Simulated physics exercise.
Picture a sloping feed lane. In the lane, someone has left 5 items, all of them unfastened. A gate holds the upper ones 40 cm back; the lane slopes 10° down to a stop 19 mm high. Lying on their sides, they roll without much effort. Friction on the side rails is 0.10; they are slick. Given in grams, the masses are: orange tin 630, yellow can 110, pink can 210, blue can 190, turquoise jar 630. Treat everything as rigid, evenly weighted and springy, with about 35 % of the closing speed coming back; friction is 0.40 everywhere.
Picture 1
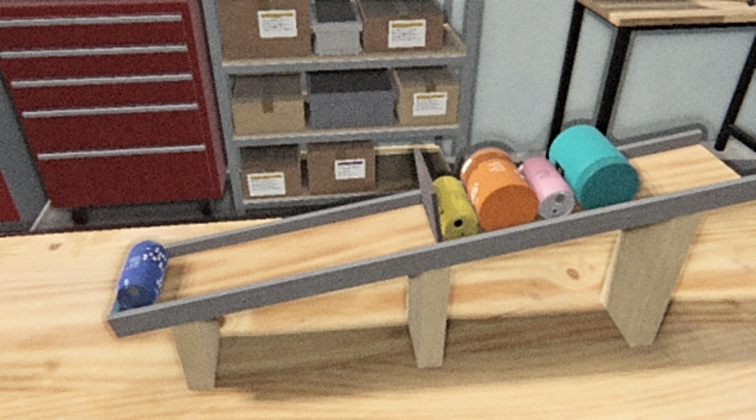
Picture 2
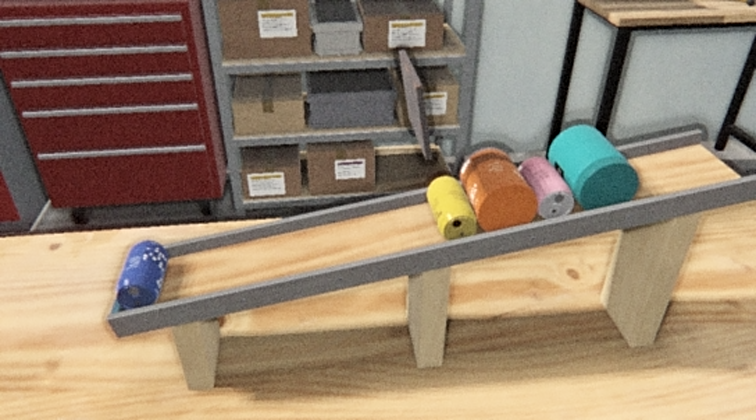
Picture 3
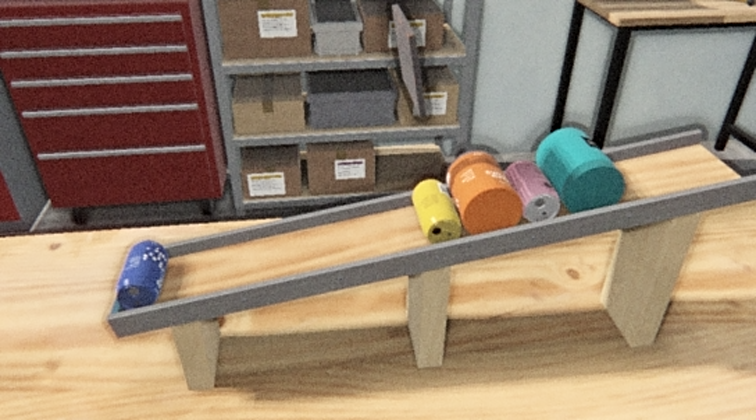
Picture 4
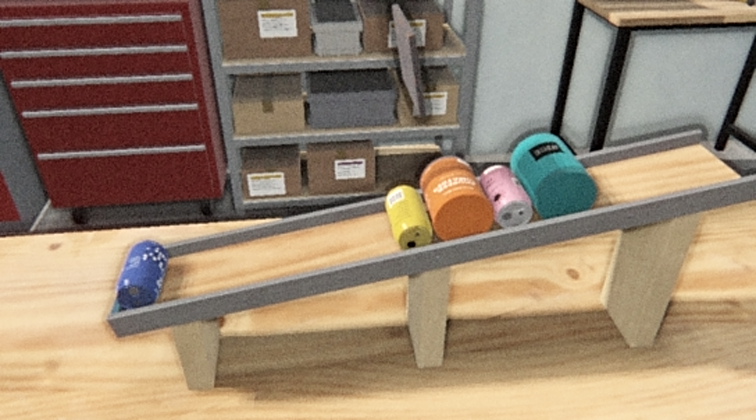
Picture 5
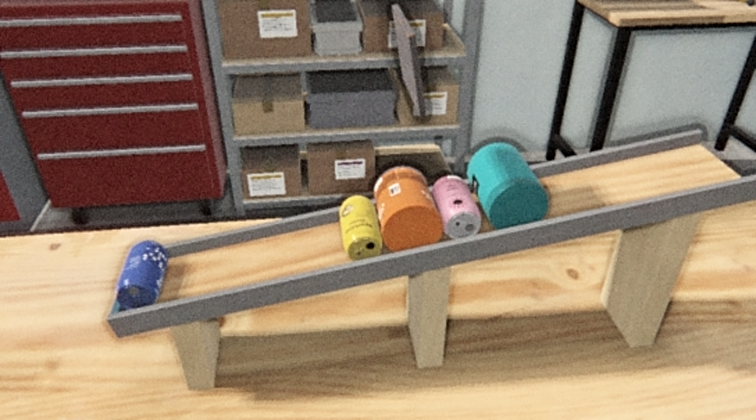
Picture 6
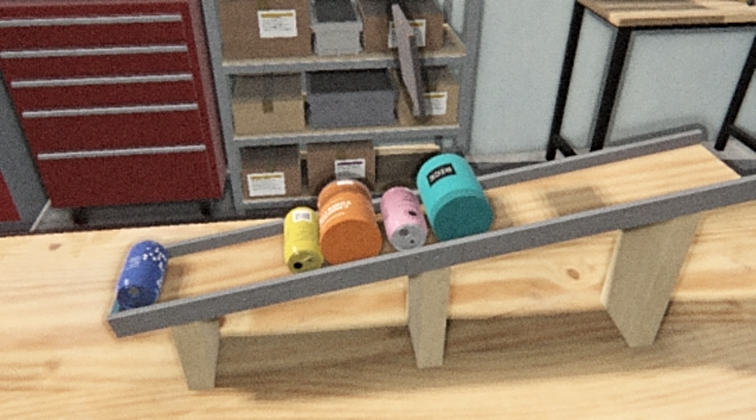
A turquoise jar, a pink can, an orange tin and a yellow can sat behind a gate that swung up, then rolled together down the sloping lane toward a blue can resting at the lower left.
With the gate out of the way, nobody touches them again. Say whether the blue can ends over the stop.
Observed: Blue can passes the stop.
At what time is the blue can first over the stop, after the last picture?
Around 0.4 s on the clock.
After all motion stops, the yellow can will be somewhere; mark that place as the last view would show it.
It finishes around (143, 275).
Then, 0.10 s on from there, leader 15 cm from the stop; blue can near (143, 274).
Then, 0.20 s on from there, leader 6 cm from the stop; blue can near (143, 274).
Then, 0.40 s on from there, leader 1 cm from the stop; blue can now over the stop.
Then, 0.60 s on from there, orange tin halted; yellow can halted; pink can halted.
In the end, over the stop, blue can; the other 4 in the lane.
